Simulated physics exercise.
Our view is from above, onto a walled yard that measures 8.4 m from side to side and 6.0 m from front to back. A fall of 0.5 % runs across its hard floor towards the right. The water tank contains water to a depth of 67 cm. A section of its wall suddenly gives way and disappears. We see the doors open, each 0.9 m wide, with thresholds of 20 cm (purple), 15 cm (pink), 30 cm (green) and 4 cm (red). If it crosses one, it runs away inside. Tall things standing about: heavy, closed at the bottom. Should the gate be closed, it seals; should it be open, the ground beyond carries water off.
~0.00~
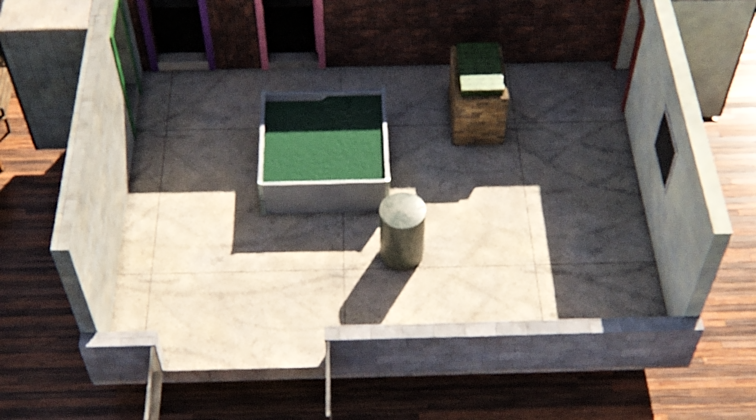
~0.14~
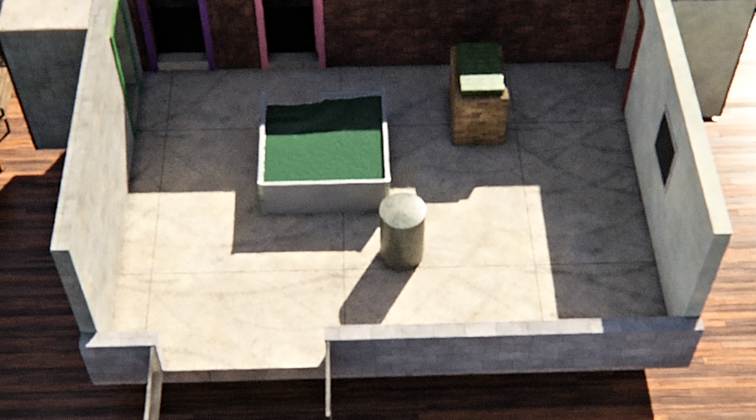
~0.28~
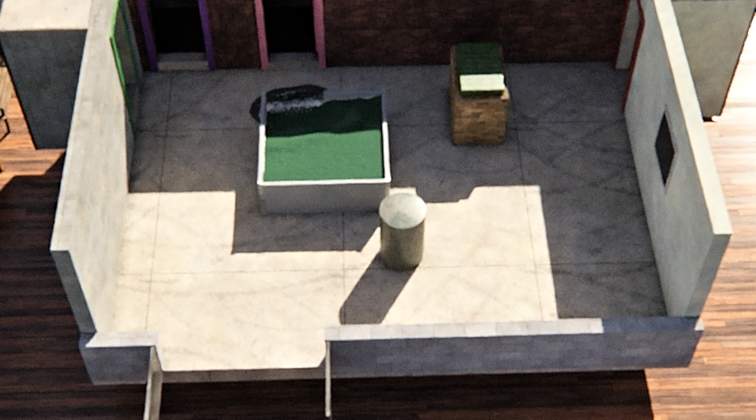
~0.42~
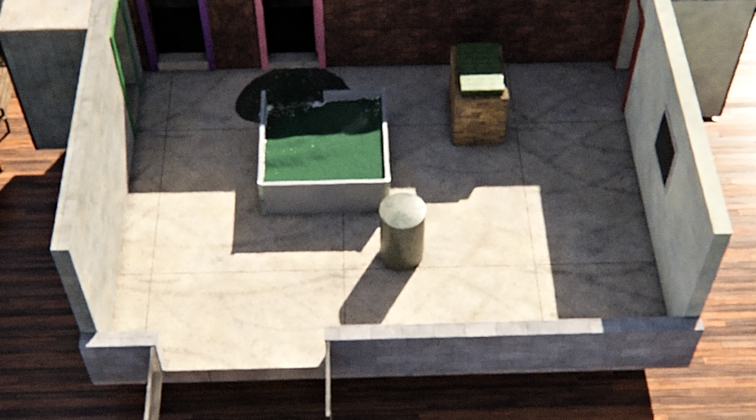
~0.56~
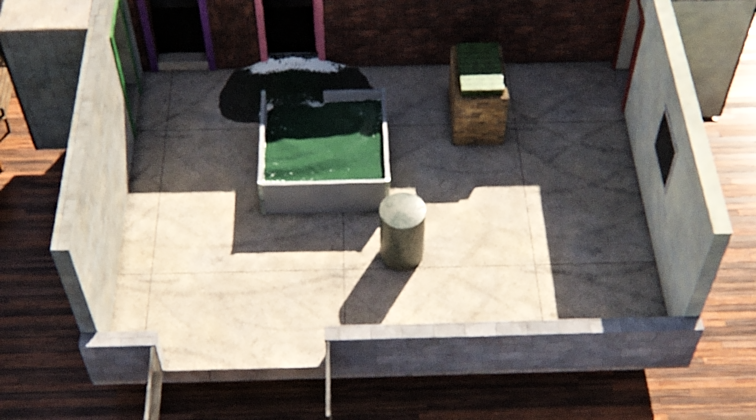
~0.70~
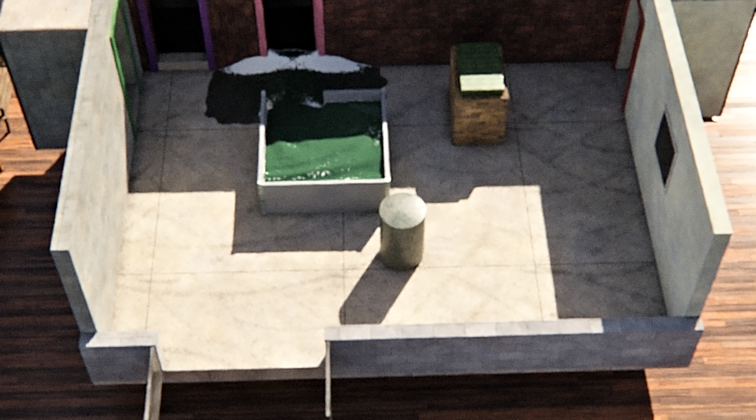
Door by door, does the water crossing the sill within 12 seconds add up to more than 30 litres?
Result: At the purple door the limit will not be crossed, at the pink door the limit will be crossed, at the green door the limit will not be crossed, at the red door the limit will be crossed.
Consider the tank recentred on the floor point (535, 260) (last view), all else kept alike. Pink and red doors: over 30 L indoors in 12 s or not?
Then: Pink not over, red over.
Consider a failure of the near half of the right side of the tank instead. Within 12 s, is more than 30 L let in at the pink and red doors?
Outcome at pink: Not exceeded; outcome at red: Exceeded.
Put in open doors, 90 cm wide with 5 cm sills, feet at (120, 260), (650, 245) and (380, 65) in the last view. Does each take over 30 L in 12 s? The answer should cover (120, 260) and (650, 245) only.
In turn: Short of it, short of it.
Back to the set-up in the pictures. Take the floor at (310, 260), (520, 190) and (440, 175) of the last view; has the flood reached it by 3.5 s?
Untouched, untouched, submerged.
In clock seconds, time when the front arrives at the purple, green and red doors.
The purple door is reached at 1.0 s, green at 1.6 s, red at 3.0 s.
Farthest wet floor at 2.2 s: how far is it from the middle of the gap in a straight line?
Distance: Approx. 4.6 m.
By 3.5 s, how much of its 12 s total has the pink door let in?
Some 85 in a hundred.
After 1.4 s water covers 10 % of the floor and is deepest (40 cm) near (264, 75); purple door 13 cm at the sill, 0 L in, pink door 42 cm at the sill, 124 L in, green door not reached, red door not reached.
After 2.2 s water covers 20 % of the floor and is deepest (35 cm) near (285, 75); purple door 13 cm at the sill, 0 L in, pink door 36 cm at the sill, 271 L in, green door 21 cm at the sill, 0 L in, red door not reached.
After 3.5 s water covers 35 % of the floor and is deepest (26 cm) near (285, 75); purple door 14 cm at the sill, 2 L in, pink door 27 cm at the sill, 383 L in, green door 17 cm at the sill, 0 L in, red door 10 cm at the sill, 5 L in.
After 7.0 s water covers 65 % of the floor and is deepest (14 cm) near (285, 75); purple door 11 cm at the sill, 3 L in, pink door 14 cm at the sill, 449 L in, green door 10 cm at the sill, 0 L in, red door 9 cm at the sill, 77 L in.
After 12.0 s water covers 90 % of the floor and is deepest (8 cm) near (285, 82); purple door 7 cm at the sill, 3 L in, pink door 8 cm at the sill, 450 L in, green door 6 cm at the sill, 0 L in, red door 5 cm at the sill, 111 L in.
